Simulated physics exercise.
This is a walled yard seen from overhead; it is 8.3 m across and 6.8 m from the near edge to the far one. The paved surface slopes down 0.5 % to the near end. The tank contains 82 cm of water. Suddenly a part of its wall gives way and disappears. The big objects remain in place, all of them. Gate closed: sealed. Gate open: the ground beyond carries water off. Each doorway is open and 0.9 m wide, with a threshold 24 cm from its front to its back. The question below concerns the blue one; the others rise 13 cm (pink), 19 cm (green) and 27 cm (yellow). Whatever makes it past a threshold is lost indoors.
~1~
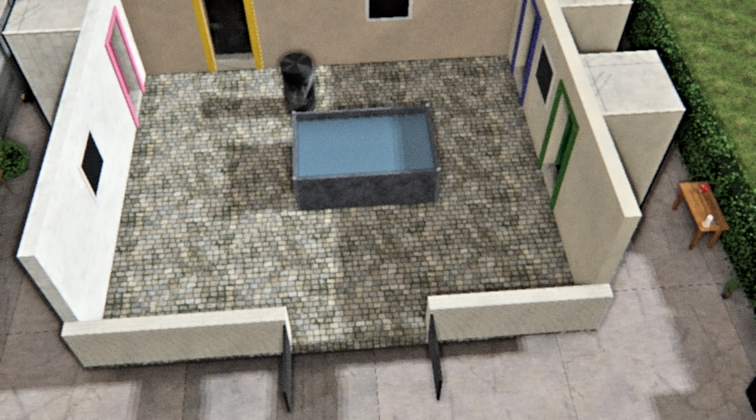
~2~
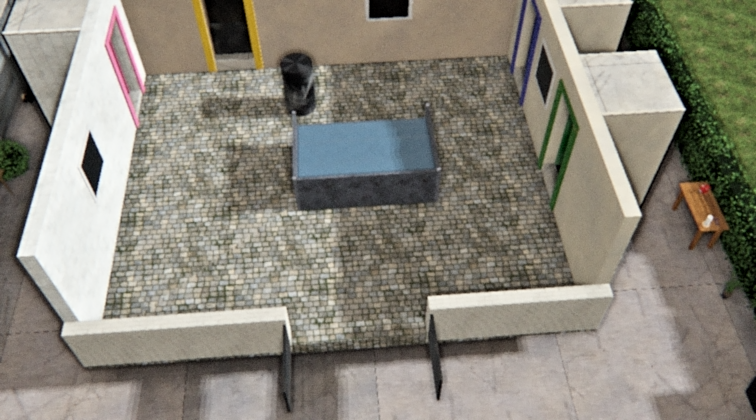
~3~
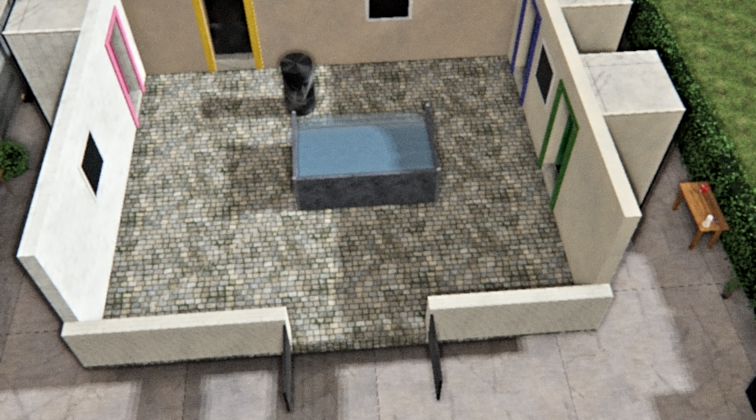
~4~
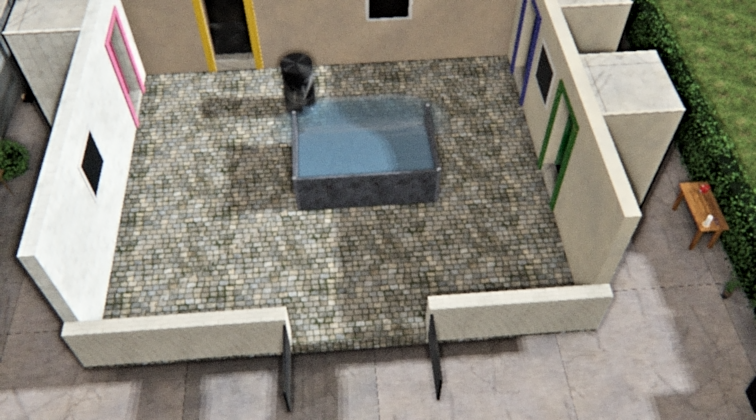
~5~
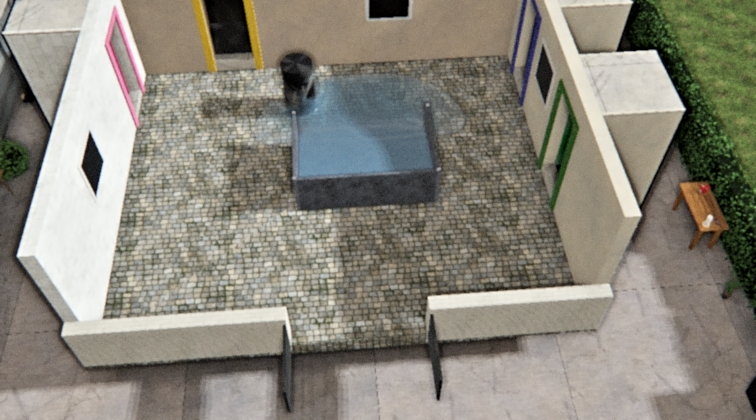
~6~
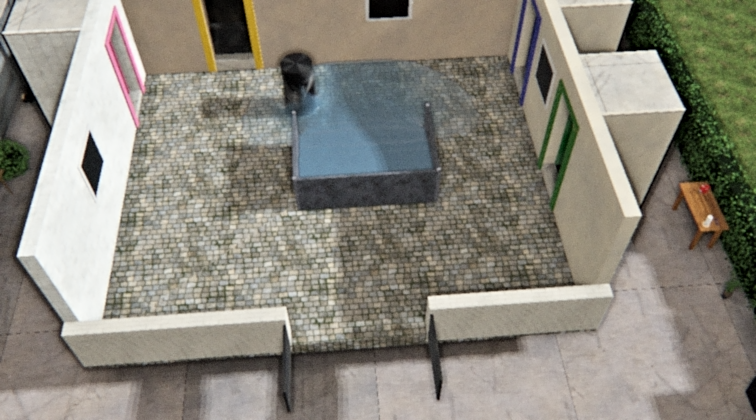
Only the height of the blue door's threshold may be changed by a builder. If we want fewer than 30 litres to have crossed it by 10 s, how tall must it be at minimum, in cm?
It needs to be roughly 25 cm tall.
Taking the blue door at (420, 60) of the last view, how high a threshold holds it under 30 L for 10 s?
27 cm.
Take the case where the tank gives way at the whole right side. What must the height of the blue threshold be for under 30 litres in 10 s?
Some 15 centimetres.
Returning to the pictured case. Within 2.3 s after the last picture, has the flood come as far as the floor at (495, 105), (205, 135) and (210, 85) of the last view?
In order: Soaked, soaked, soaked.
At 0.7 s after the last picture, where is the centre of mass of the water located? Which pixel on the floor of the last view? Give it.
The centre of all the water is around (362, 126).
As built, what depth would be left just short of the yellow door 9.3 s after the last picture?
Lab note: Depth approx. 5.5 cm.
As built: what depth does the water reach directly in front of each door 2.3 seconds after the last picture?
Lab note, depth in cm: Pink 28; blue 32; green 0; yellow 8.
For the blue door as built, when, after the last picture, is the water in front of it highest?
Roughly 2.0 s.
Then, 0.7 s after the last picture water covers 25 % of the floor, deepest (57 cm) near (361, 72); it has not reached the blue door.
Then, 2.3 s after the last picture water covers 45 % of the floor, deepest (37 cm) near (501, 59); 32 cm at the blue door, 19 litres in over its 23 cm threshold.
Then, 9.3 s after the last picture water covers 100 % of the floor, deepest (11 cm) near (552, 313); 4 cm at the blue door, 41 litres in over its 23 cm threshold.
At the blue door as built, the water peaked near 33 cm, 2.1 s after the last picture.
With a threshold of 20 cm, 65 litres would have come in within the 10 s; with 27 cm, 19 litres. So under 30 litres takes about 25 cm.
